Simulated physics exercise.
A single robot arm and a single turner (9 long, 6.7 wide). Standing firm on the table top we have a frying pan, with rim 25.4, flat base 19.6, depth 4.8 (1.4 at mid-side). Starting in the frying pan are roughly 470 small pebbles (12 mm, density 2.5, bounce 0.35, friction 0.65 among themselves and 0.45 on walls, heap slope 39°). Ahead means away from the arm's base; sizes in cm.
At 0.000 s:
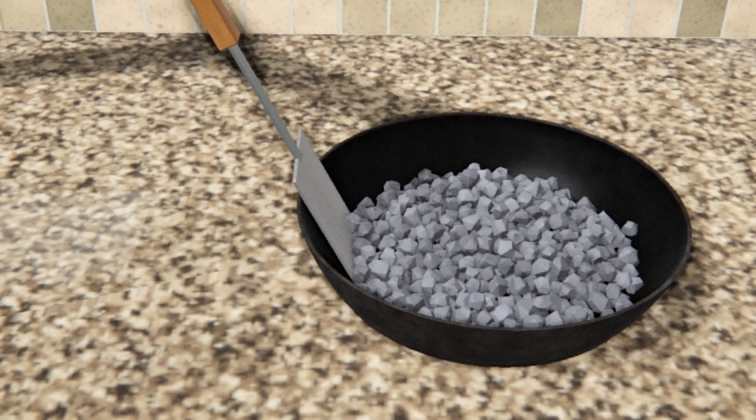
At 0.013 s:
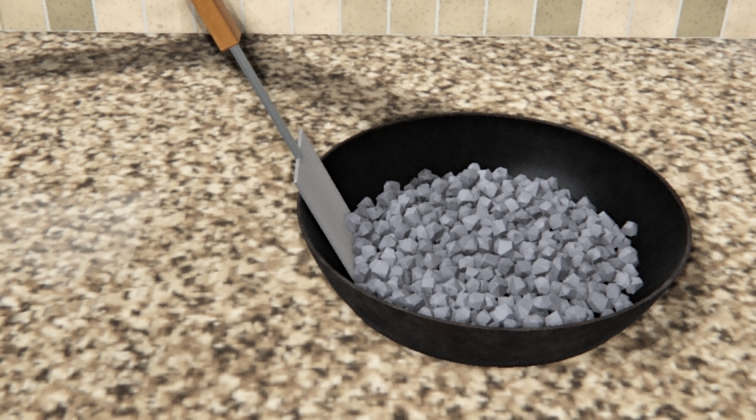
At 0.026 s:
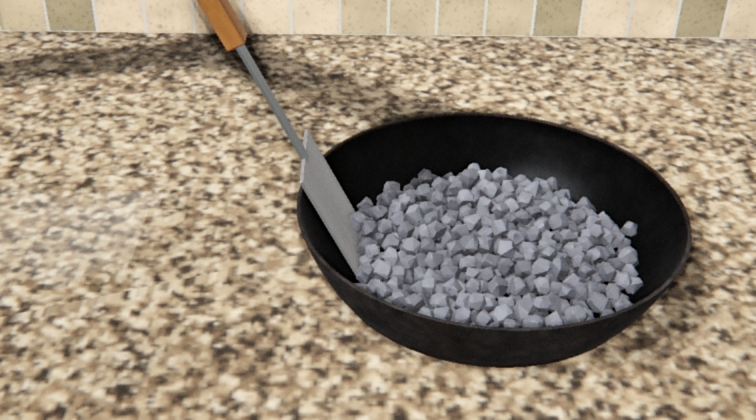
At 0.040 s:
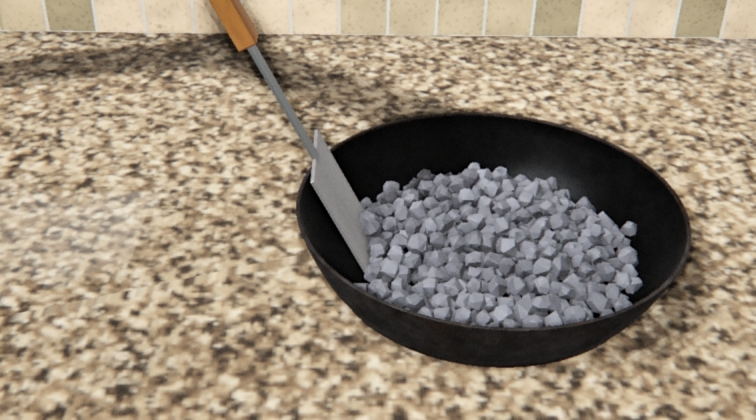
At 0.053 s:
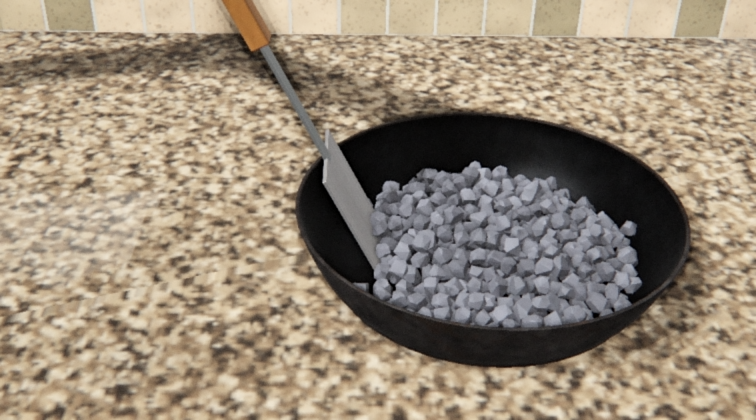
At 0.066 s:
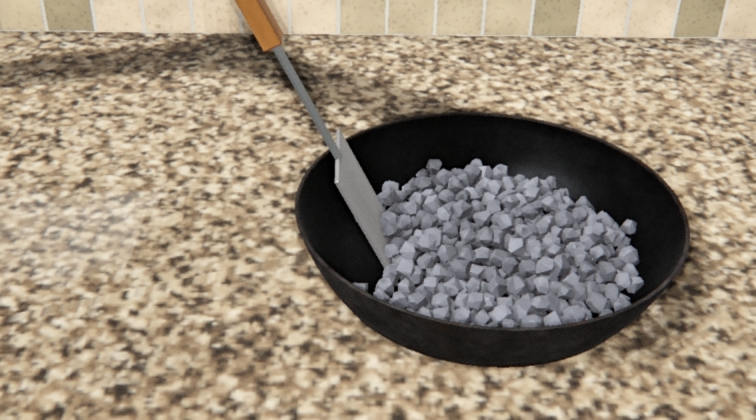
A metal turner slides slowly rightward through gray pebbles in a black pan, nudging them together.
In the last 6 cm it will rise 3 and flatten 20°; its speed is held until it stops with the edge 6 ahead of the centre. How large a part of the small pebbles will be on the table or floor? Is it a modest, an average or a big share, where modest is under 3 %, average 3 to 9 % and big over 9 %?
Modest.
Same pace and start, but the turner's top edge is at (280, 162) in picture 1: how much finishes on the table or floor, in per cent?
0 percent or thereabouts.
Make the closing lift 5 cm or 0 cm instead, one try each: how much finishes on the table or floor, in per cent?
Roughly 0 % and then 0 %.
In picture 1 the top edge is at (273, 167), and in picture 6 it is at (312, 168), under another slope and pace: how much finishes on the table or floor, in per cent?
Off the vessel, on the table or floor: Some 0 percent.
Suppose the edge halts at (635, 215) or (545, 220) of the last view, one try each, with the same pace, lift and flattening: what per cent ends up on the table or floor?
Estimates, in order: 15 % and 0 %.
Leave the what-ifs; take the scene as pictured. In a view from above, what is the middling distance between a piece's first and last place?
I'd guess close to 3 centimetres.
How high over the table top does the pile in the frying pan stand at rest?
It reaches about 7.0 cm.
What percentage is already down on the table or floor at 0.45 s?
Share at that moment: Roughly 0 %.
After 0.14 s, sloping 64°, highest piece 5 above the table; 467 in the frying pan.
After 0.22 s, sloping 55°, highest piece 6 above the table; 467 in the frying pan.
After 0.45 s, sloping 44°, highest piece 7 above the table; 464 in the frying pan, 3 on the table or floor.
After 1.50 s, sloping 44°, highest piece 7 above the table; 464 in the frying pan, 3 on the table or floor.
In the end, 464 in the frying pan, 3 on the table or floor. That is 1 % on the table or floor.
